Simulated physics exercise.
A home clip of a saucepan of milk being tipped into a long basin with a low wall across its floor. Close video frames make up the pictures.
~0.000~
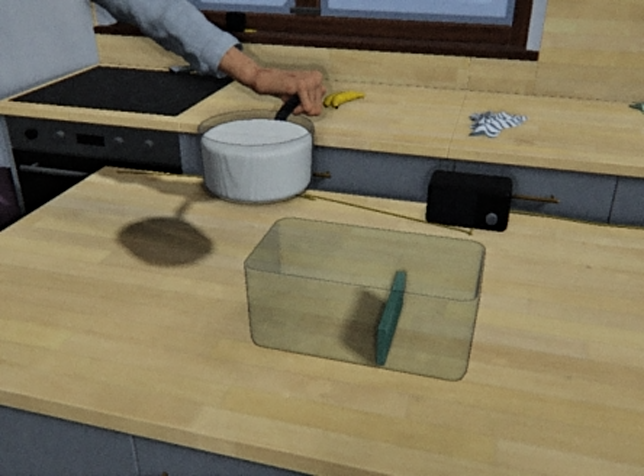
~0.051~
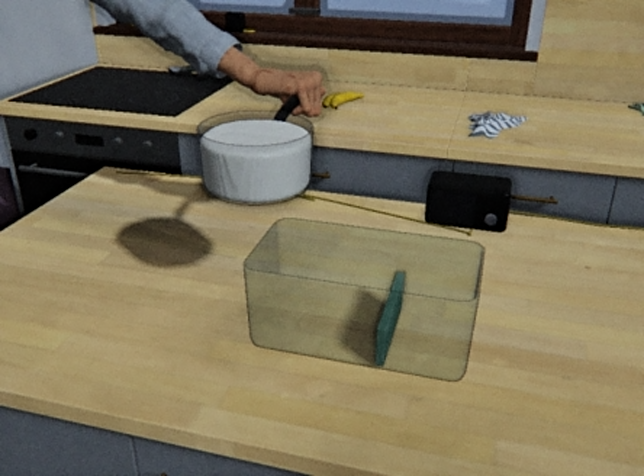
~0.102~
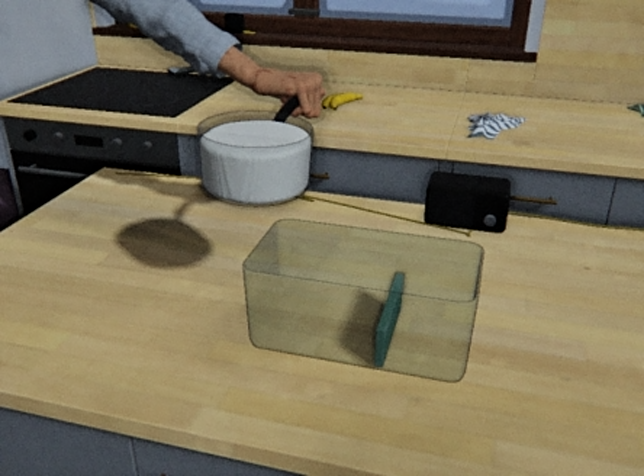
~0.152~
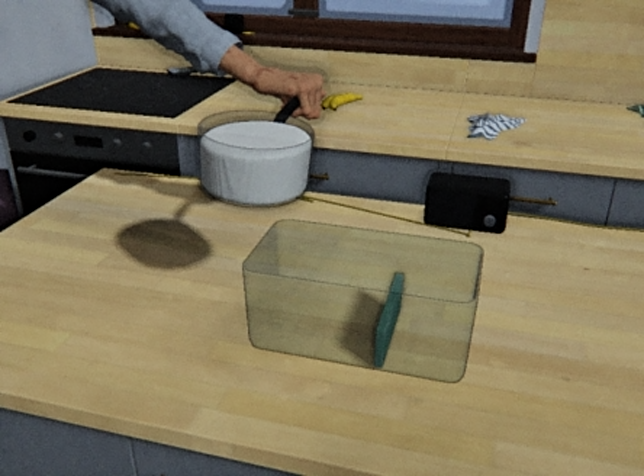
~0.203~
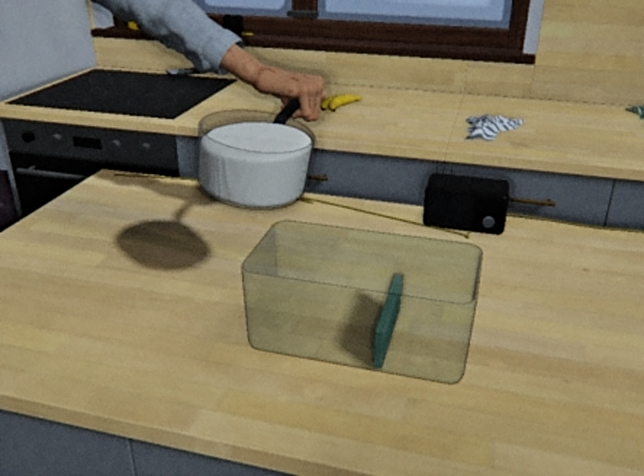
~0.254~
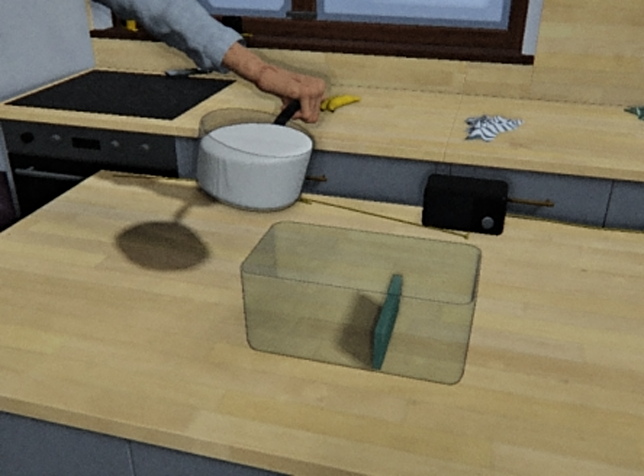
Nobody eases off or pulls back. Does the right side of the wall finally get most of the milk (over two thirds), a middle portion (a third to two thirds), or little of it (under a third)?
It gets little of it.
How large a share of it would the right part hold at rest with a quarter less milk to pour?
Roughly 0 %.
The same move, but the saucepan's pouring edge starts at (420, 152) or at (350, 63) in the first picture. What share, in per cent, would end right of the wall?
80 and 70 per cent.
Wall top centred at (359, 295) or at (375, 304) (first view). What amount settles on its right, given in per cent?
That'd be about 50 percent for the first and about 25 percent for the other.
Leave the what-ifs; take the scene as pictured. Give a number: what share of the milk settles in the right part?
That is roughly 0 percent of it.
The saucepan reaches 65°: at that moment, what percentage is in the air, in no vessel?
It comes to around 30 per cent.
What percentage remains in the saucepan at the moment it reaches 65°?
Remaining fraction: Approx. 60 %.
A moment on, the saucepan is tipped part way and 59 per cent is still to pour, 14 is left of the wall and 0 right of it.
Next, the saucepan is tipped on its side and 14 per cent is still to pour, 77 is left of the wall and 0 right of it.
Then the saucepan is tipped on its side and 2 per cent is still to pour, 94 is left of the wall and 2 right of it.
Later the saucepan is tipped on its side and 0 per cent is still to pour, 97 is left of the wall and 2 right of it.
At rest 98 per cent lies left of the wall, 2 right of it and 1 outside.
